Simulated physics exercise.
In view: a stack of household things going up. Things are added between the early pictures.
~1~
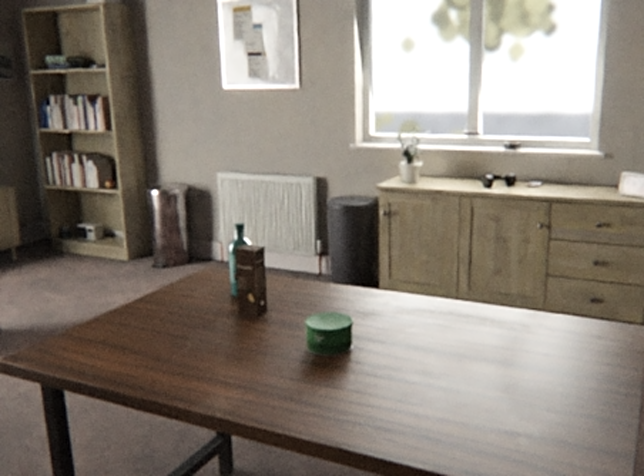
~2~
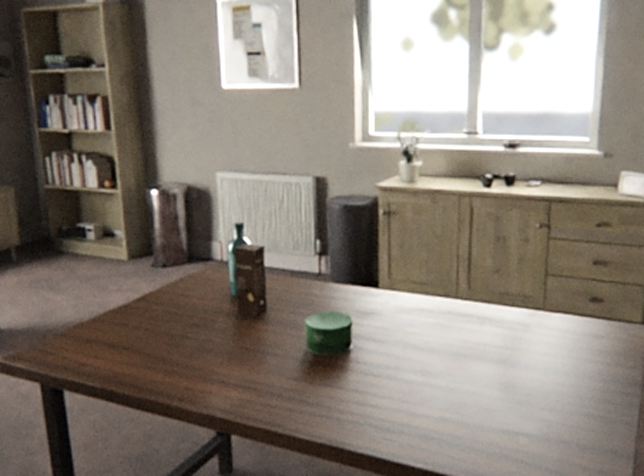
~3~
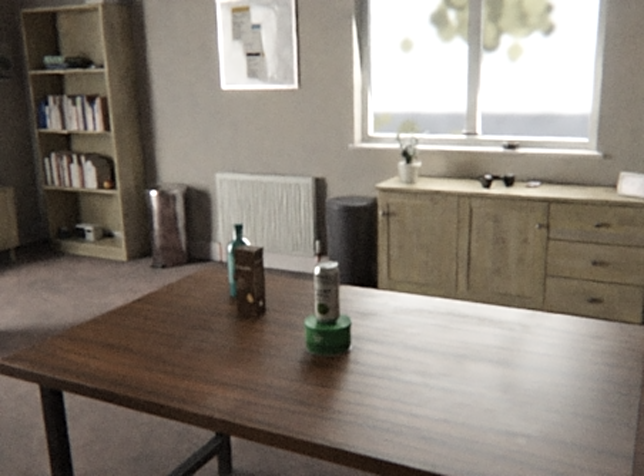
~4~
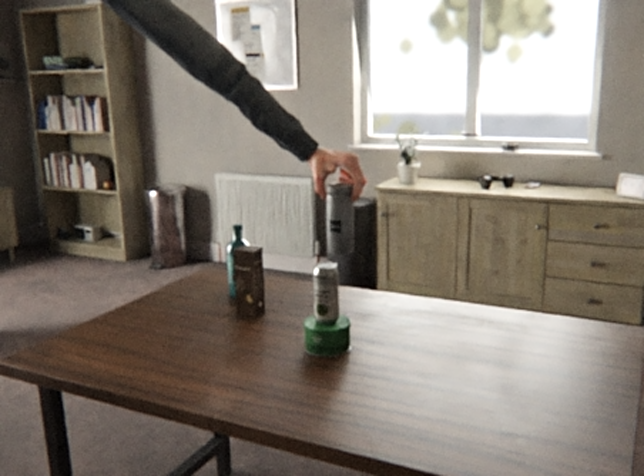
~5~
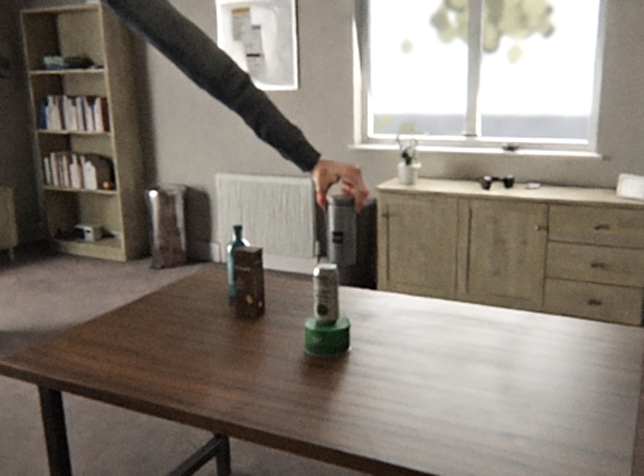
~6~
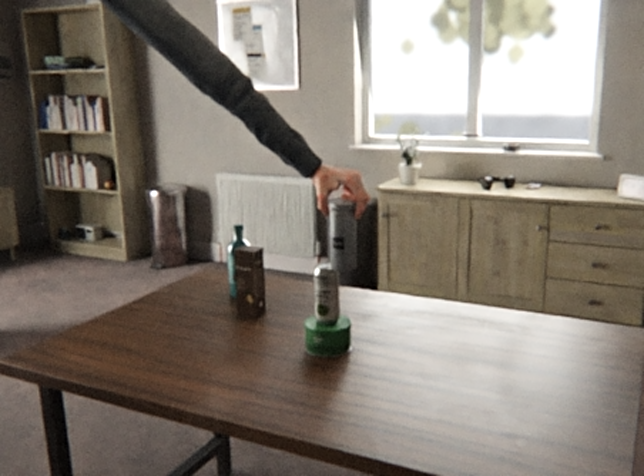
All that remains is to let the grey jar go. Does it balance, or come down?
In the end the pile comes apart.
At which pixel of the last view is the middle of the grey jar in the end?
At about (398, 351).
Then, 0.40 s past the last view, grey jar now fallen.
Then, 0.50 s past the last view, things are still on the move.
Finally, fallen, grey jar; the other 4 still in place. Final places as the last picture's camera would see them, grey jar near (398, 351). The pile gives way.
